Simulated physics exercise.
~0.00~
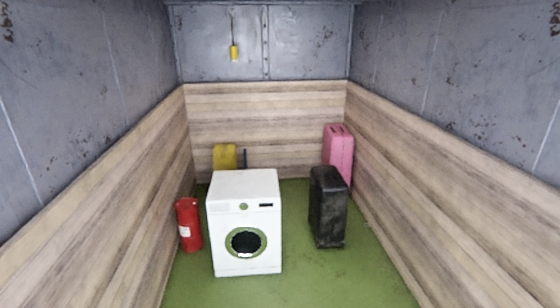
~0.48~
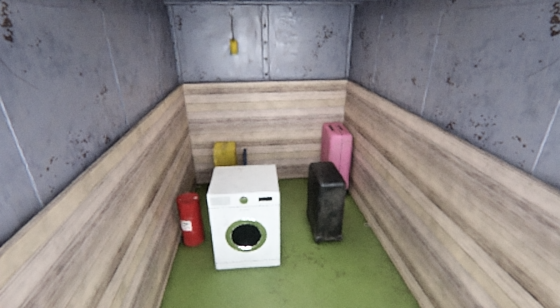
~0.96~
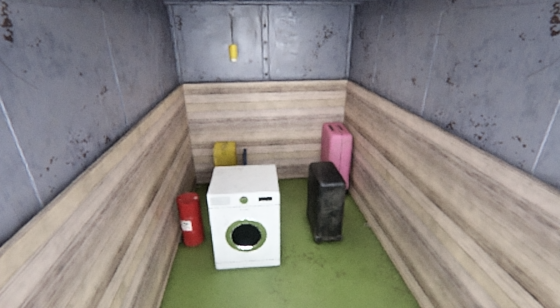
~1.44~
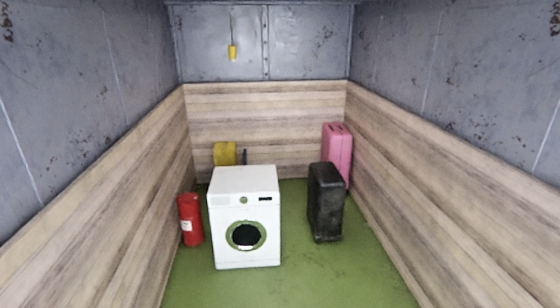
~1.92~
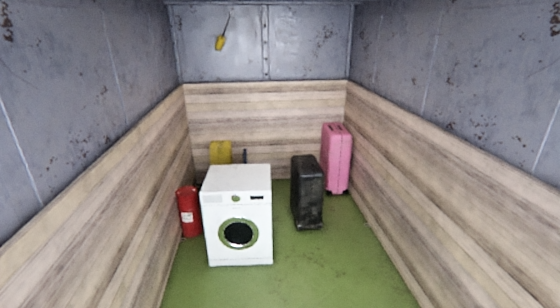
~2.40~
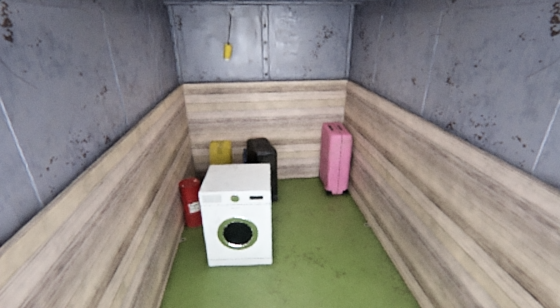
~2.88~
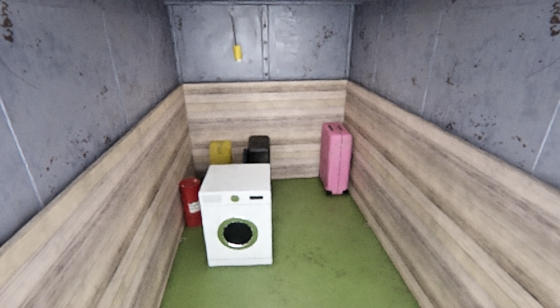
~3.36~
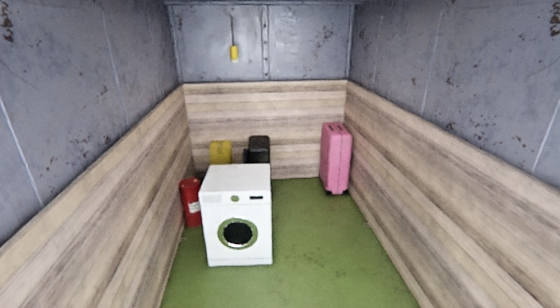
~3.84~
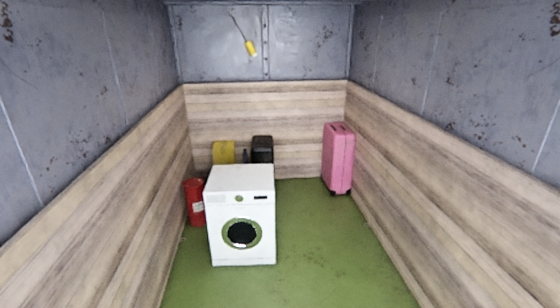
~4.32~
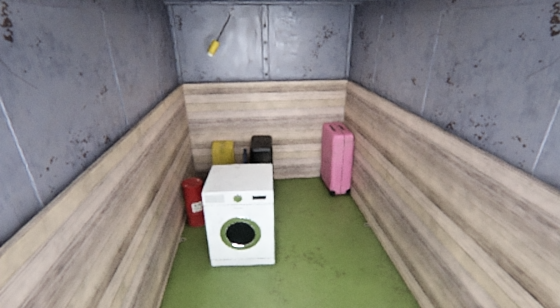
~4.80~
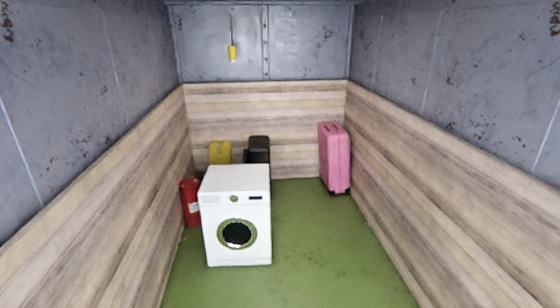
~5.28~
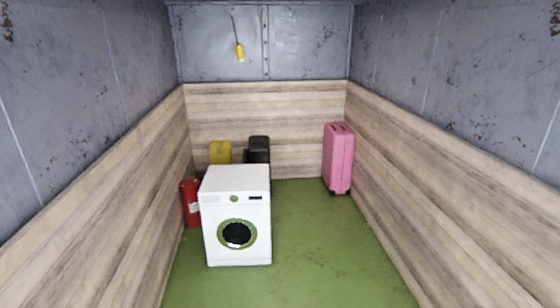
At the start, a white washing machine, a red canister, a yellow box, a black case and a pink case stand upright on the green floor of a wood-lined van bay. The load nudges slightly towards the far end, then holds still while a yellow object hanging on the back wall sways. Next, the black case slides left and away, stopping behind the washing machine beside the yellow box, as the canister and machine shift a little. A later jolt barely stirs the load and turns the pink case slightly. Finally, everything rests upright, the pink case alone at right.
